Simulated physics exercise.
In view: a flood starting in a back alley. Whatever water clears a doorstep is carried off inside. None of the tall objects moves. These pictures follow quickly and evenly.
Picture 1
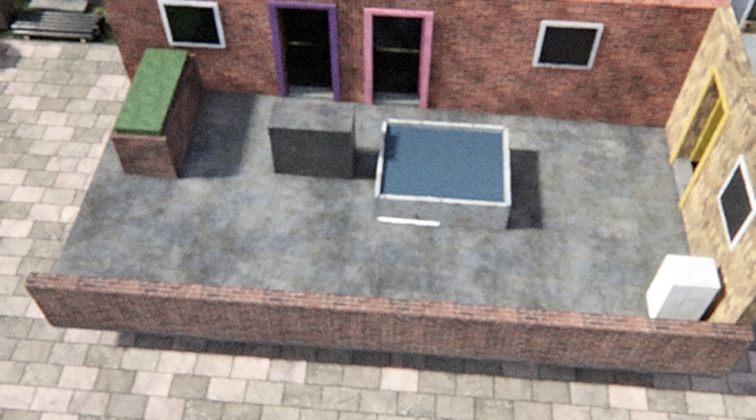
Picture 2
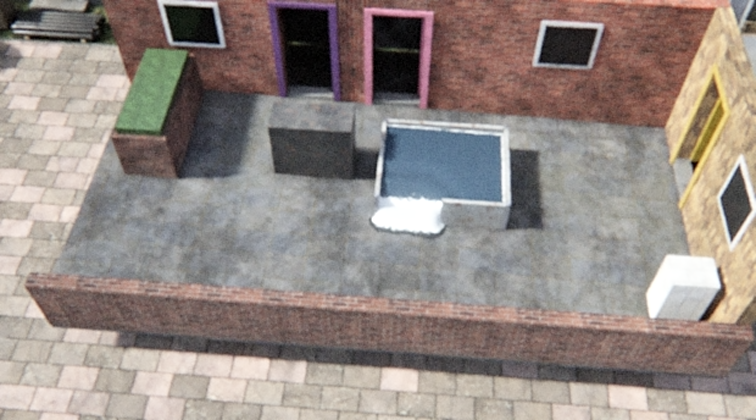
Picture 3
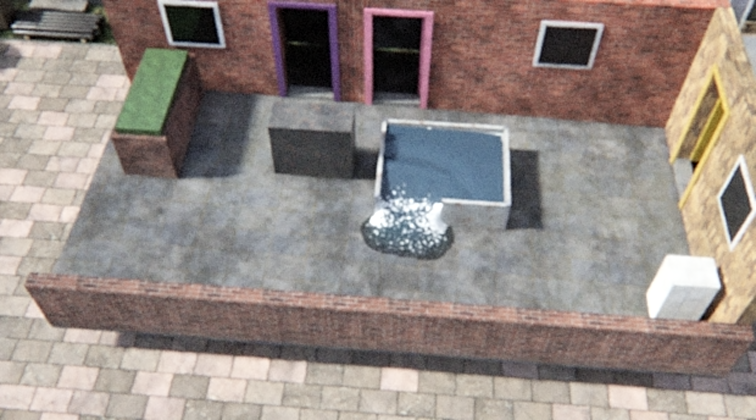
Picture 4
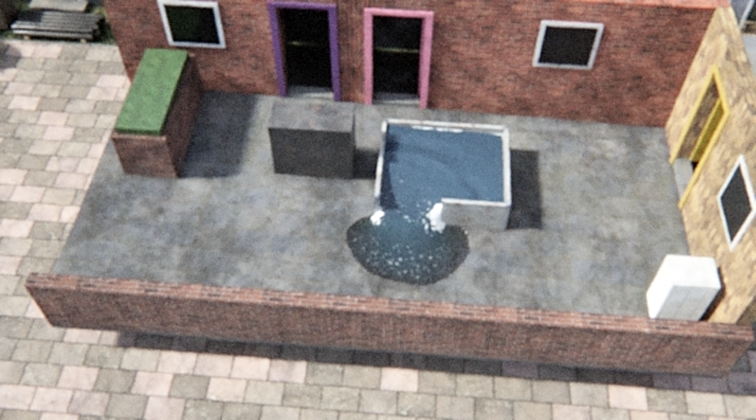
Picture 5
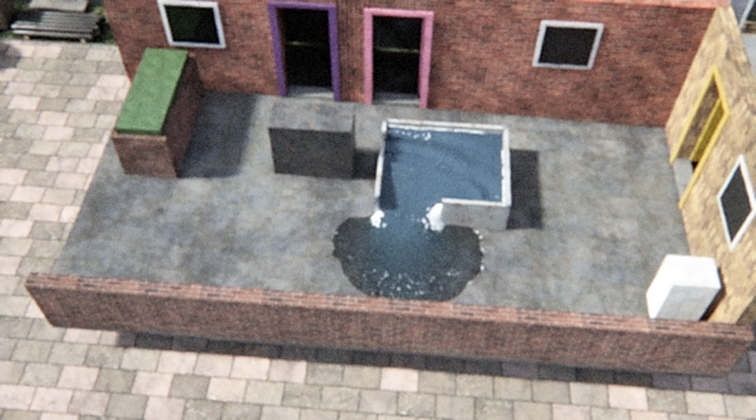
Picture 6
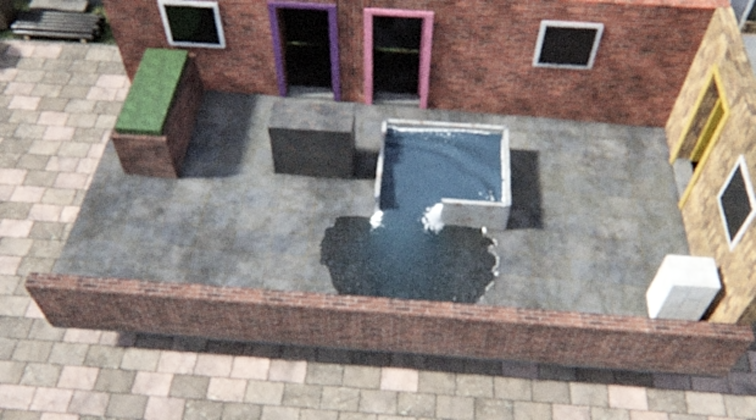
Water pouring from a gap in the front of a raised tank, spreading in a dark pool across a grey walled yard.
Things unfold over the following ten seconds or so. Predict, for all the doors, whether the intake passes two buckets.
I predict the pink door will remain at two buckets or below; I predict the yellow door will remain at two buckets or below; I predict the purple door will remain at two buckets or below.
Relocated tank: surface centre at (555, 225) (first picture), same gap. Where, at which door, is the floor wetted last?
Last comes the purple one.
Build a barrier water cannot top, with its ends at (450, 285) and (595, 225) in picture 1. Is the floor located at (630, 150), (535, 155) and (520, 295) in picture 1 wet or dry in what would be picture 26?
Reading them off in sequence: Spared, spared, swamped.
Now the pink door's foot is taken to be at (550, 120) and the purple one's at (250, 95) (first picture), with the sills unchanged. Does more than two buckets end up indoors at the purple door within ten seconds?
In short: Purple door keeps below it.
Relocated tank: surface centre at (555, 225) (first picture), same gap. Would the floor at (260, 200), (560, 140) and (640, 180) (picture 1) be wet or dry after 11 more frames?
Result: Spared; spared; spared.
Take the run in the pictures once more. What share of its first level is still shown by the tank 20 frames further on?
Near 42 in a hundred.
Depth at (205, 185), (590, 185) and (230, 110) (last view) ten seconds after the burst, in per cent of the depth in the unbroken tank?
The depth comes out near 2, 8 and 2 per cent.
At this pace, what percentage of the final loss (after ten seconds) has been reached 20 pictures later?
Some 5 per cent.
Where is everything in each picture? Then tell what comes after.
The first picture shows still water in the water tank at (444, 164).
In the second picture, water pours out at (410, 212) and has run to (375, 223).
In the third picture, the front is at (432, 255), out from the gap at (409, 214).
In the fourth picture, water pours out at (409, 214) and has run to (423, 280).
In the fifth picture, the front is at a hidden place, out from the gap at (409, 214).
In the sixth picture, water pours out at (409, 214) and has run to a hidden place.
A moment on, water covers 15 % of the floor; the pink door not reached, the yellow door not reached, the purple door not reached.
Next, water covers 20 % of the floor; the pink door not reached, the yellow door not reached, the purple door not reached.
Then, water covers 45 % of the floor; the pink door not reached, the yellow door not reached, the purple door not reached.
Later, water covers 65 % of the floor; the pink door not reached, the yellow door wet at the sill, nothing in, the purple door not reached.
In the end, water covers 75 % of the floor; the pink door wet at the sill, nothing in, the yellow door wet at the sill, nothing in, the purple door wet at the sill, nothing in.
